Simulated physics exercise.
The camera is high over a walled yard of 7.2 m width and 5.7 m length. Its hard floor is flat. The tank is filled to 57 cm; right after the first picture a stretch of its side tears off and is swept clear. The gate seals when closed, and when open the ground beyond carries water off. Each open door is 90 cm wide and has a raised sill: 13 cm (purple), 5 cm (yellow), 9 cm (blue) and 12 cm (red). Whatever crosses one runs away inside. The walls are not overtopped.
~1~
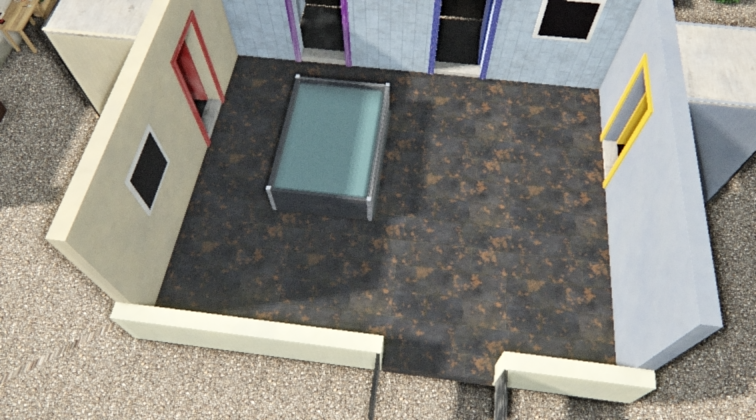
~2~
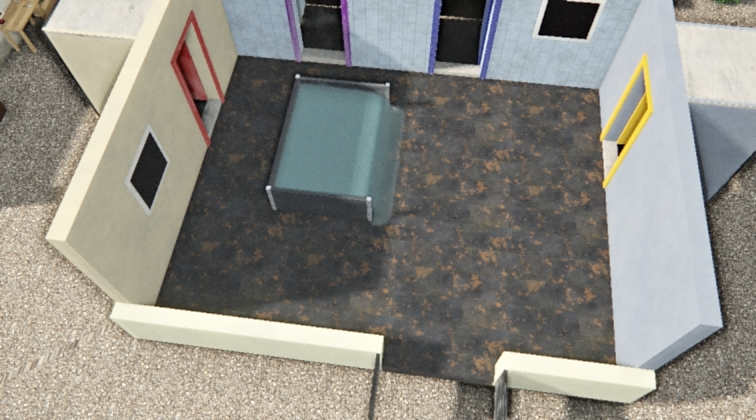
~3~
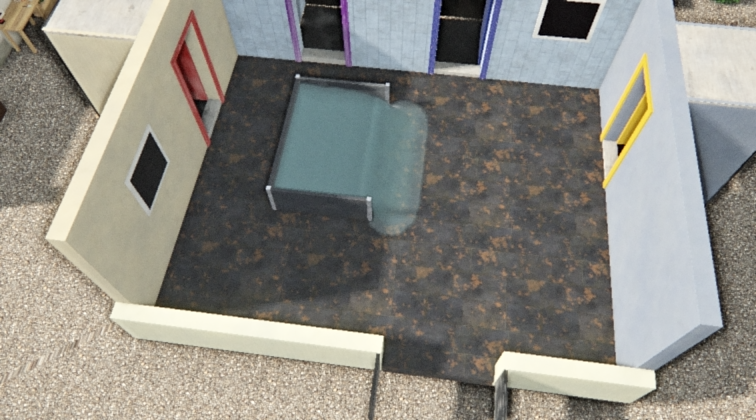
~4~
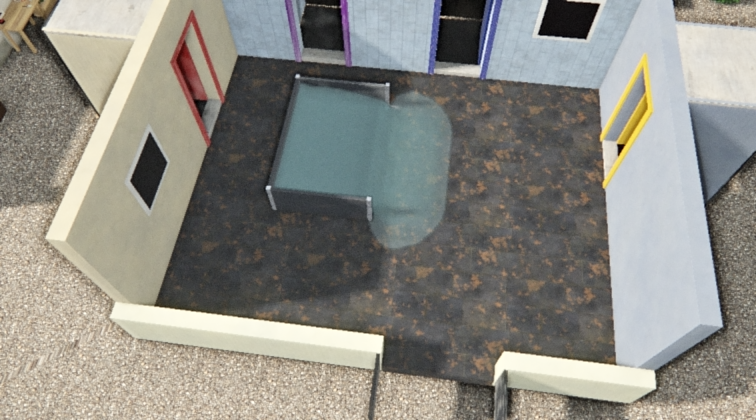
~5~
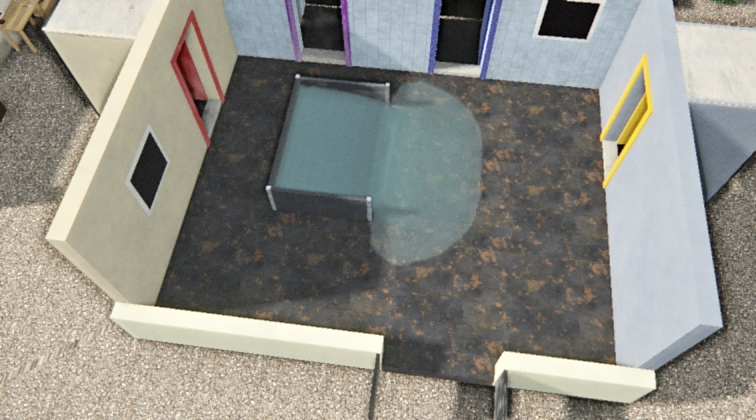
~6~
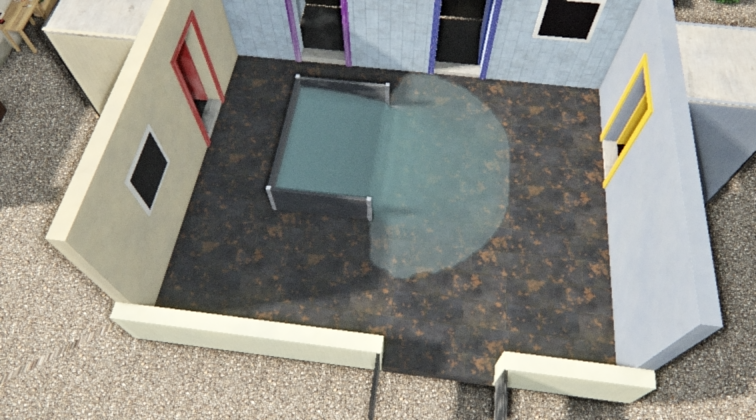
In the video, a glass-sided tank of water stands on the dark floor of a walled yard seen from above; its right side opens, and water pours out and spreads rightward across the floor in a widening rounded sheet.
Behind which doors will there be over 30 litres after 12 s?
Within that time: At the purple door it keeps below the limit; at the yellow door it passes the limit; at the blue door it does not reach the limit; at the red door it stays under the limit.
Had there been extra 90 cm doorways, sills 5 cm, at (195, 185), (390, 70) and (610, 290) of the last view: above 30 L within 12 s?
In that order: Under, below, above.
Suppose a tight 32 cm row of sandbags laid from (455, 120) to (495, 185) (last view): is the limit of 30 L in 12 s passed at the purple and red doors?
Then: Purple not over, red not over.
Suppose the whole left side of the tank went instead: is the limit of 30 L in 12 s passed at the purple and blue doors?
Then: Purple not over, blue not over.
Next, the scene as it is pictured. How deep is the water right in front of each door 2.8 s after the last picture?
In cm: Purple 0, yellow 20, blue 6, red 0.
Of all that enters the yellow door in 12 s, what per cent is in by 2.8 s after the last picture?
Some 70 per cent by then.
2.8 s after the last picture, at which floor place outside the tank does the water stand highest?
At about (604, 343).
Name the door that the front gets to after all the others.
It is the red one.
Then, 0.7 s after the last picture water covers 45 % of the floor and is deepest (22 cm) near (382, 170); purple door not reached, yellow door 9 cm at the sill, 3 L in, blue door 9 cm at the sill, 0 L in, red door not reached.
Then, 1.5 s after the last picture water covers 50 % of the floor and is deepest (34 cm) near (591, 98); purple door not reached, yellow door 21 cm at the sill, 90 L in, blue door 9 cm at the sill, 1 L in, red door not reached.
Then, 2.8 s after the last picture water covers 50 % of the floor and is deepest (26 cm) near (604, 343); purple door not reached, yellow door 20 cm at the sill, 225 L in, blue door 6 cm at the sill, 2 L in, red door not reached.
Then, 6.3 s after the last picture water covers 75 % of the floor and is deepest (10 cm) near (521, 368); purple door not reached, yellow door 7 cm at the sill, 318 L in, blue door 6 cm at the sill, 2 L in, red door not reached.
Then, 11.3 s after the last picture water covers 95 % of the floor and is deepest (8 cm) near (184, 324); purple door 3 cm at the sill, 0 L in, yellow door 4 cm at the sill, 321 L in, blue door 4 cm at the sill, 2 L in, red door 6 cm at the sill, 0 L in.
